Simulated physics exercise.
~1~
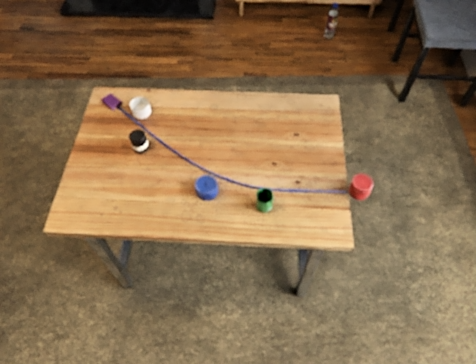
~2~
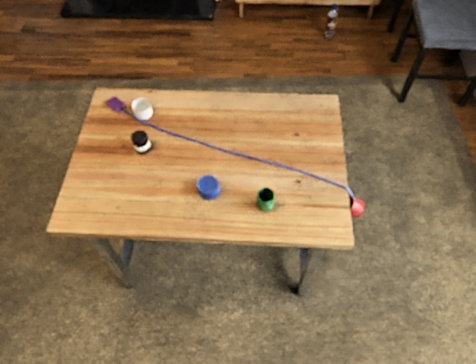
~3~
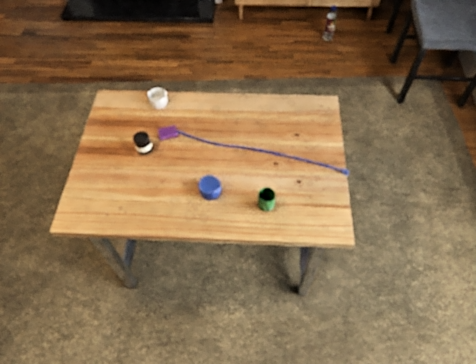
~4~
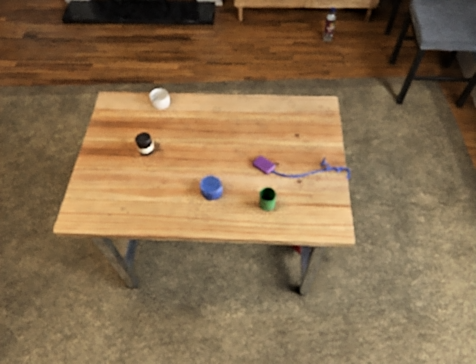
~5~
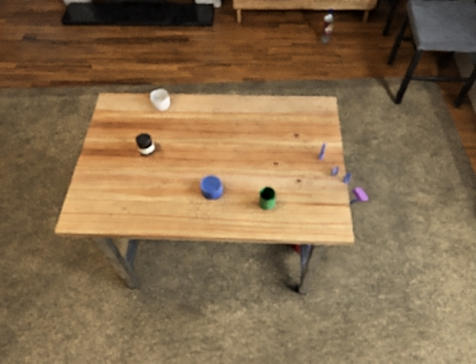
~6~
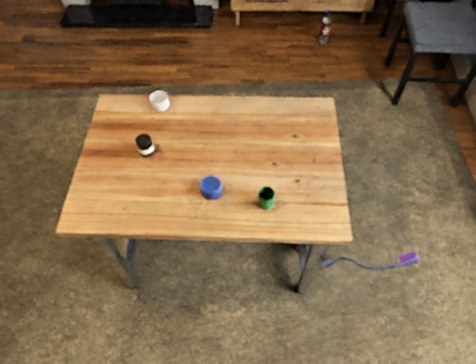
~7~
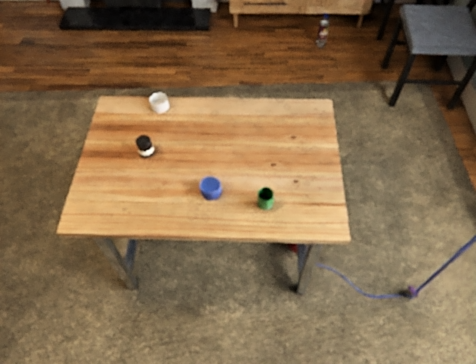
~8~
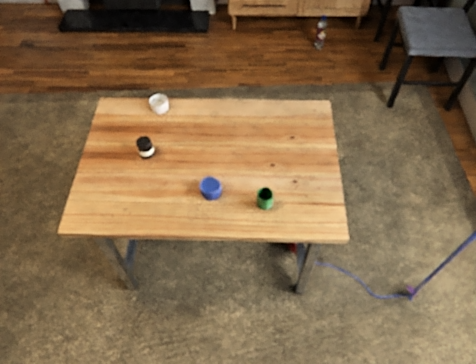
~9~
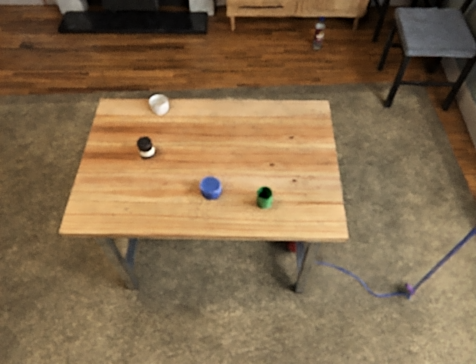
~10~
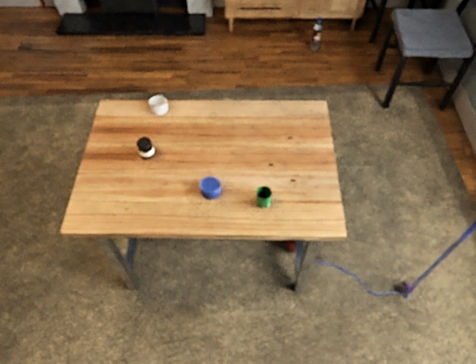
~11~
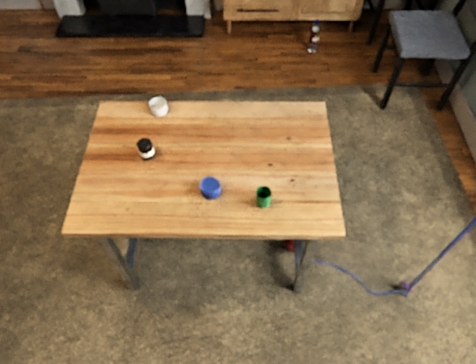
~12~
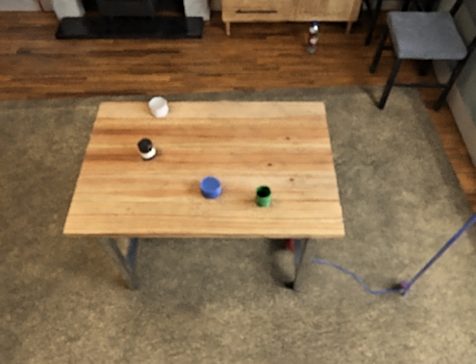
A red speaker, tied by a thin blue cable to a purple phone at the far left corner, drops off the right edge of a wooden table seen from above in a room with a grey-brown carpet. A white cup and black tin stand at the left, with a blue tub and green cup nearer the front. The cable pulls tight and drags the phone rightward, and the white cup shifts slightly right. The phone slides across the top and falls over the right edge. It ends on the carpet at right, the cable trailing, while the other things remain on the table.
